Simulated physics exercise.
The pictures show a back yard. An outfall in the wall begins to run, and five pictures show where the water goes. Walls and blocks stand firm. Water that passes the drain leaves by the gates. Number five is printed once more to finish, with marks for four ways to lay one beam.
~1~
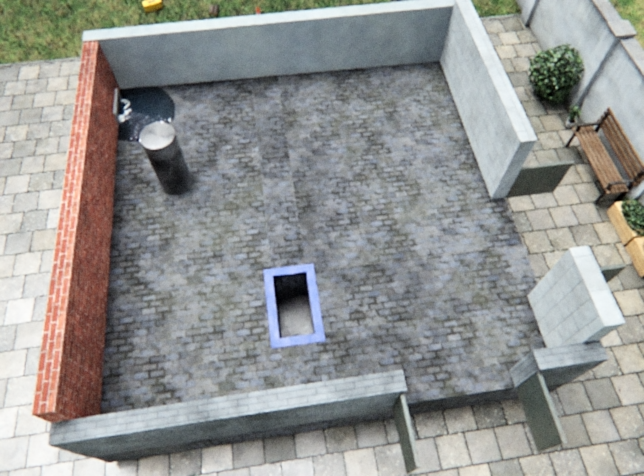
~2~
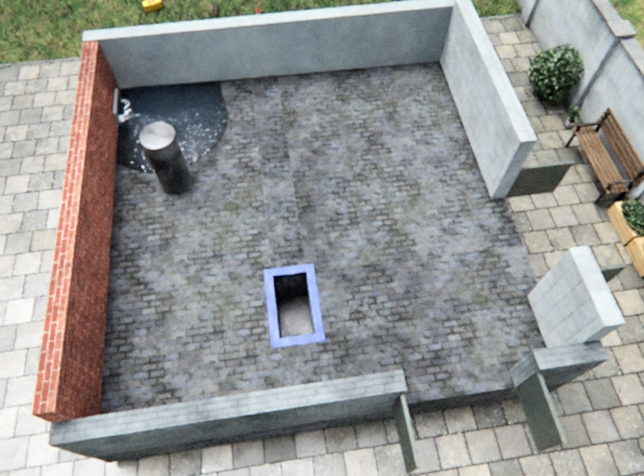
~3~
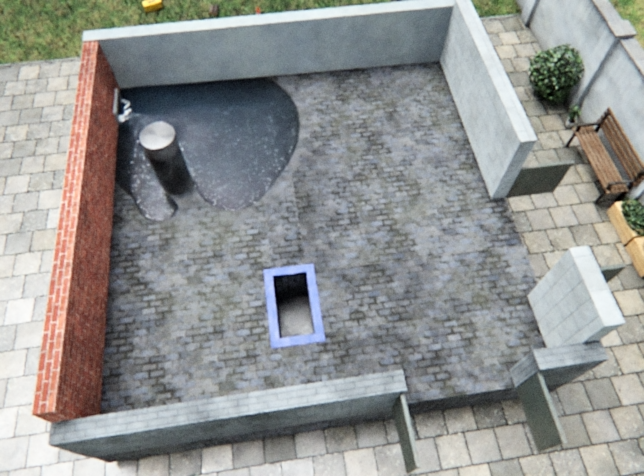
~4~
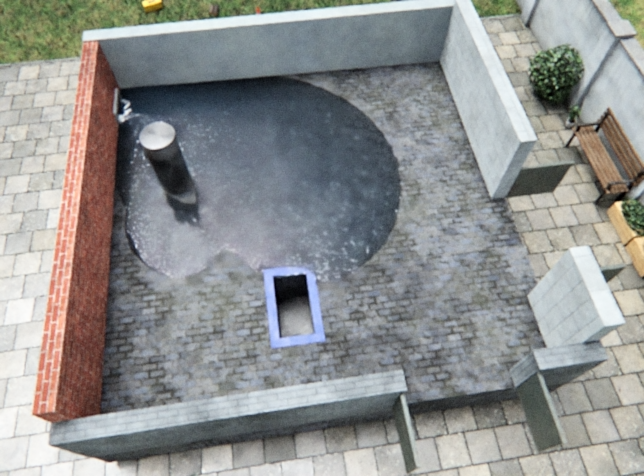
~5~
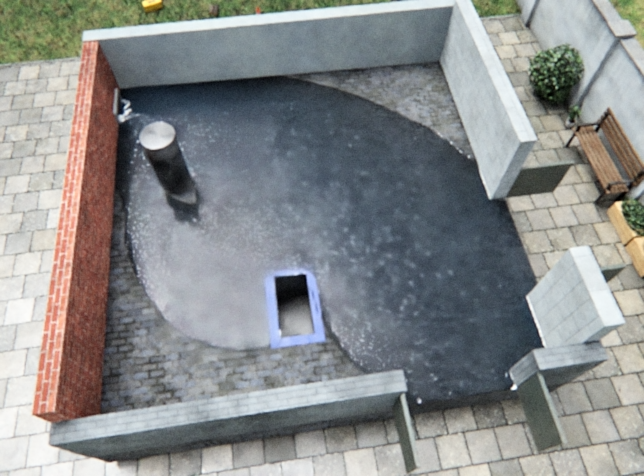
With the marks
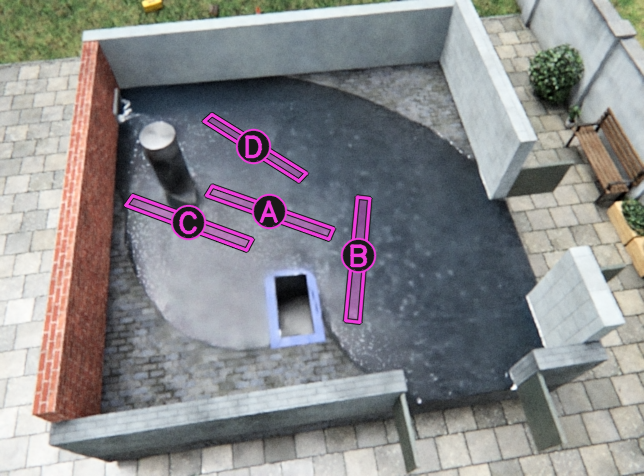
Dark water spreads over the grey paving of a walled back yard, seen from high above by a camera that stays still. A red brick wall stands on the left beside a short metal post, pale walls and open gates enclose the rest, and a blue-rimmed gully sits near the centre. From the upper left corner, the water widens around the post, then reaches the gully and the right side.
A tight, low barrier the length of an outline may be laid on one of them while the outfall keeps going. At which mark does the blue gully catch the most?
Spot B does it best.
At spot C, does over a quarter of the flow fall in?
No.
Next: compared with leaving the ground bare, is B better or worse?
Better.
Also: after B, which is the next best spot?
That is spot D.
On the marked copy, A from (209, 190) to (331, 233); B from (352, 321) to (363, 197); C from (129, 200) to (249, 244); D from (208, 117) to (302, 177).
Choosing A, about 7 % of the stream runs into the blue gully, about 93 % out by the gates.
Choosing B, about 37 % of the stream runs into the blue gully, about 63 % out by the gates.
Choosing C, about 11 % of the stream runs into the blue gully, about 89 % out by the gates.
Choosing D, about 20 % of the stream runs into the blue gully, about 80 % out by the gates.
